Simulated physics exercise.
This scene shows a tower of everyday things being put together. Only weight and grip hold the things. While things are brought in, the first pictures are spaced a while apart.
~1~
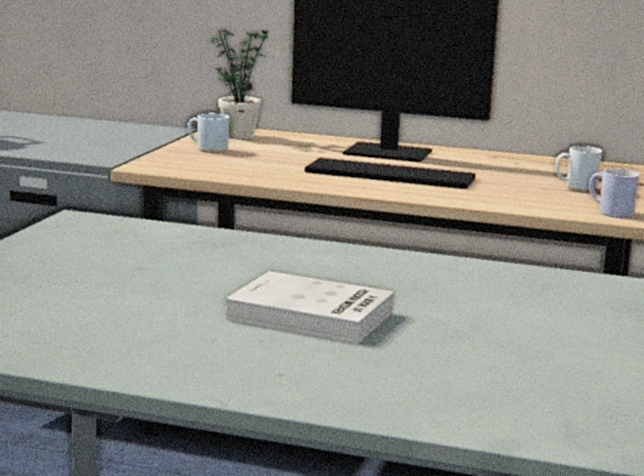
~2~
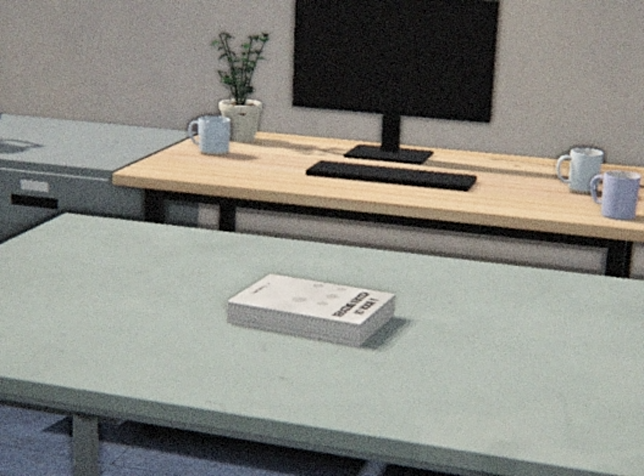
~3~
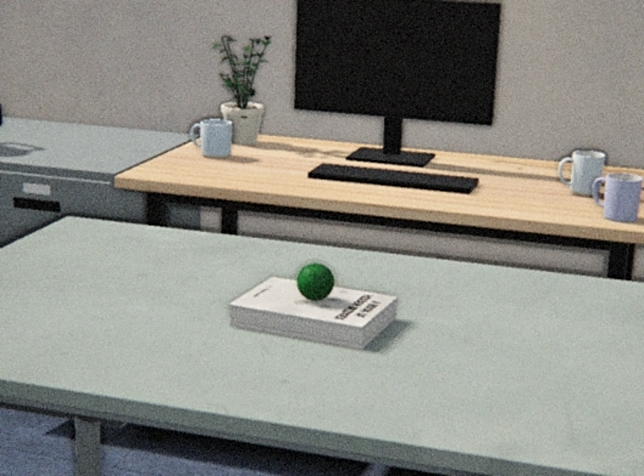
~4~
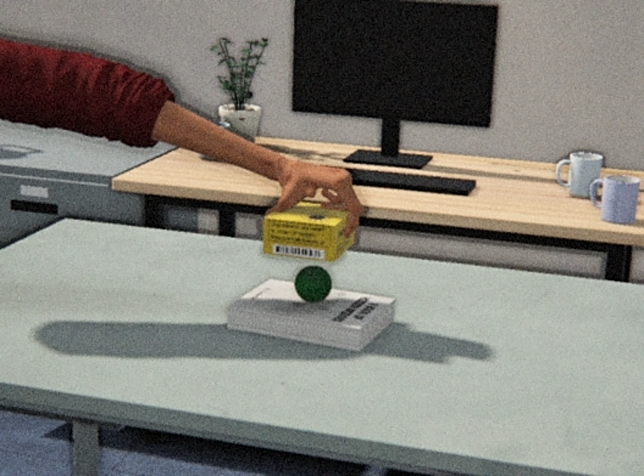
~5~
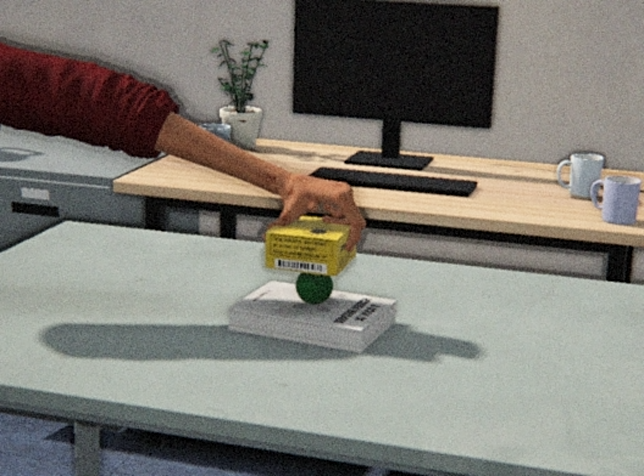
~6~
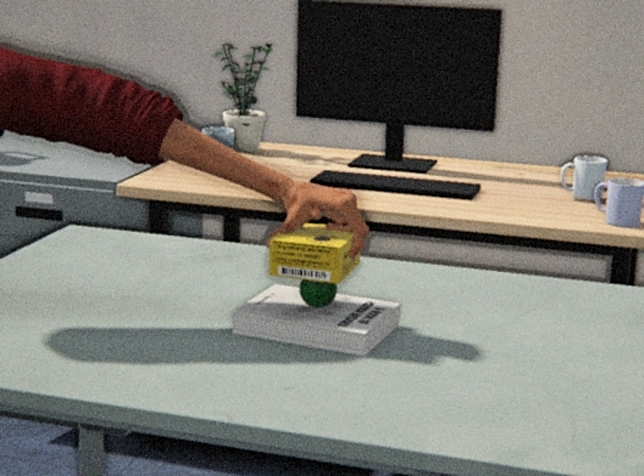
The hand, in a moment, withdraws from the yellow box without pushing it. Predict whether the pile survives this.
It does not survive; it comes down.
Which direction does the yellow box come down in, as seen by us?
It goes leftward.
Then, 0.40 s on from there, yellow box turned 53° from how it was put near (287, 260).
Then, 0.60 s on from there, yellow box now fallen.
Then, 0.80 s on from there, things are still on the move.
Then, 1.80 s on from there, nothing new.
In the end, fallen, yellow box; the other 2 unmoved. At the end, from the last picture's camera, yellow box near (201, 297). The pile gives way.
